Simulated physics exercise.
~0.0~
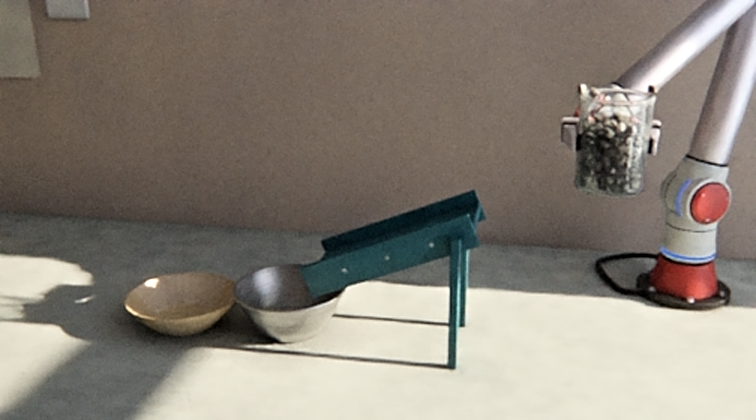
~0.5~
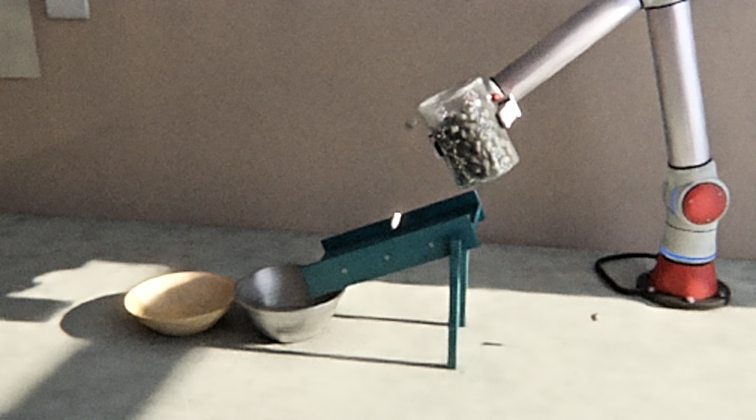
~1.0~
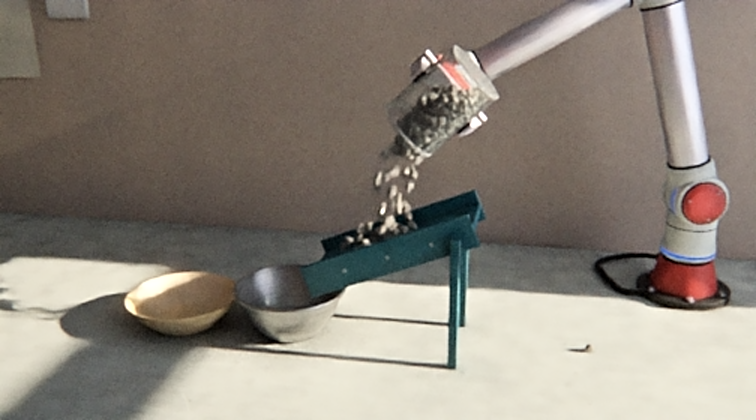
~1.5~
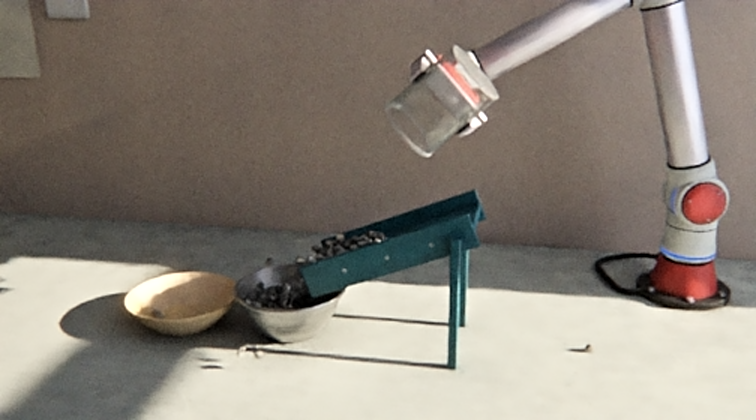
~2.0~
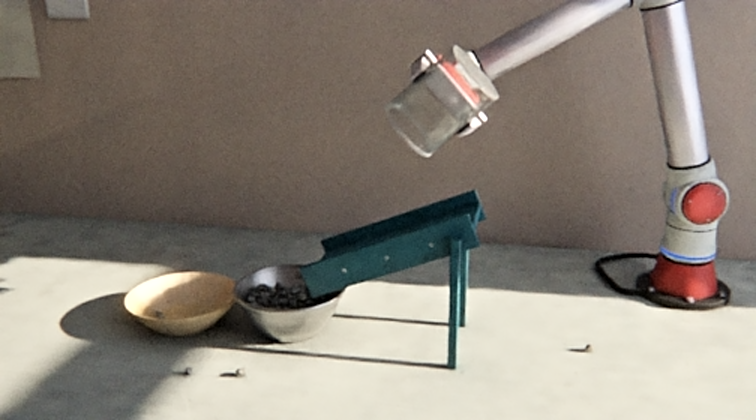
Robot arm tipping a clear beaker of pebbles over a green chute, most sliding into the metal bowl, a few landing outside.
